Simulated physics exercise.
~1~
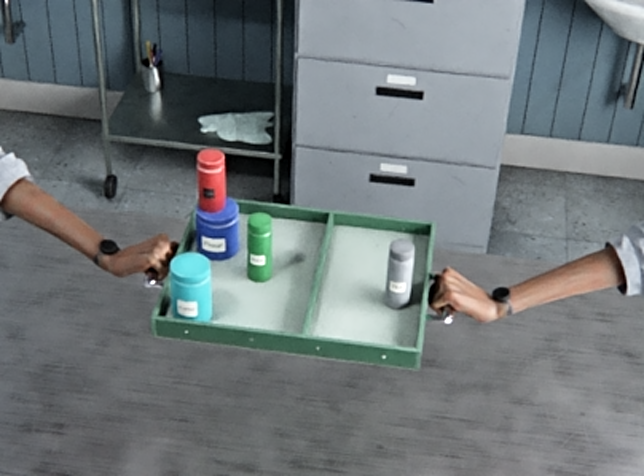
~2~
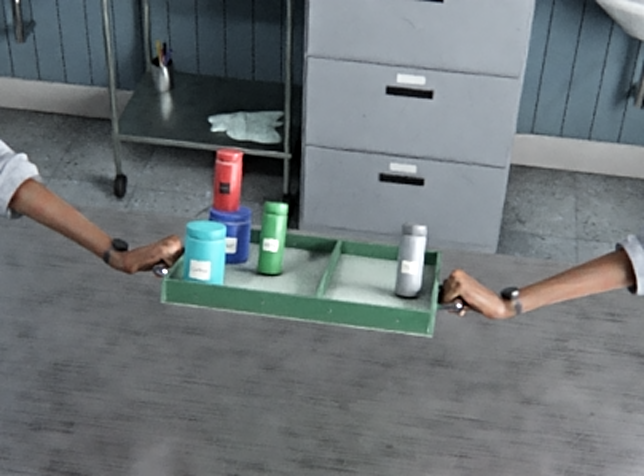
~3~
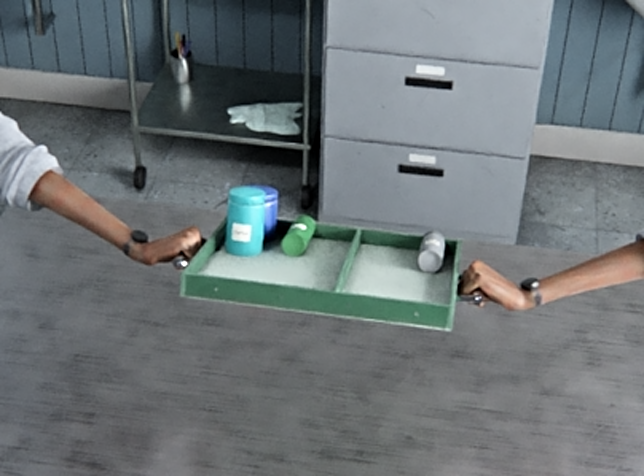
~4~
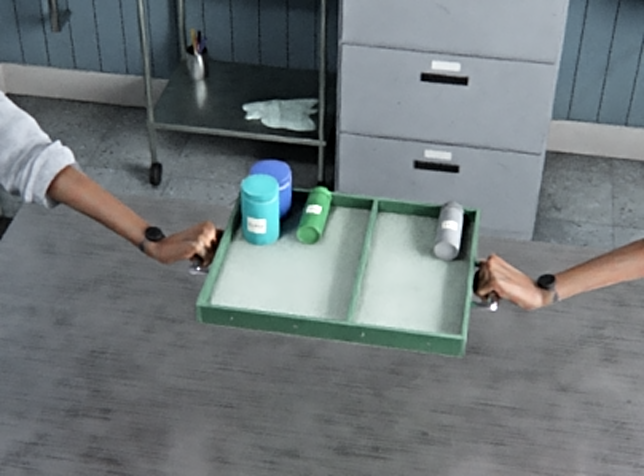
At the start, two hands hold a green divided tray by its ends, with red, blue, turquoise and green containers on the left and a grey one on the right, all upright. The hands tip the tray so its far edge drops, and several of the containers lean. As the tilt continues, the green and grey containers topple onto their sides, and the red one is no longer in view. The tray then tips back toward level. At the end, the blue and turquoise jars stand close together in the far left corner, while the green and grey containers lie near the far rim.
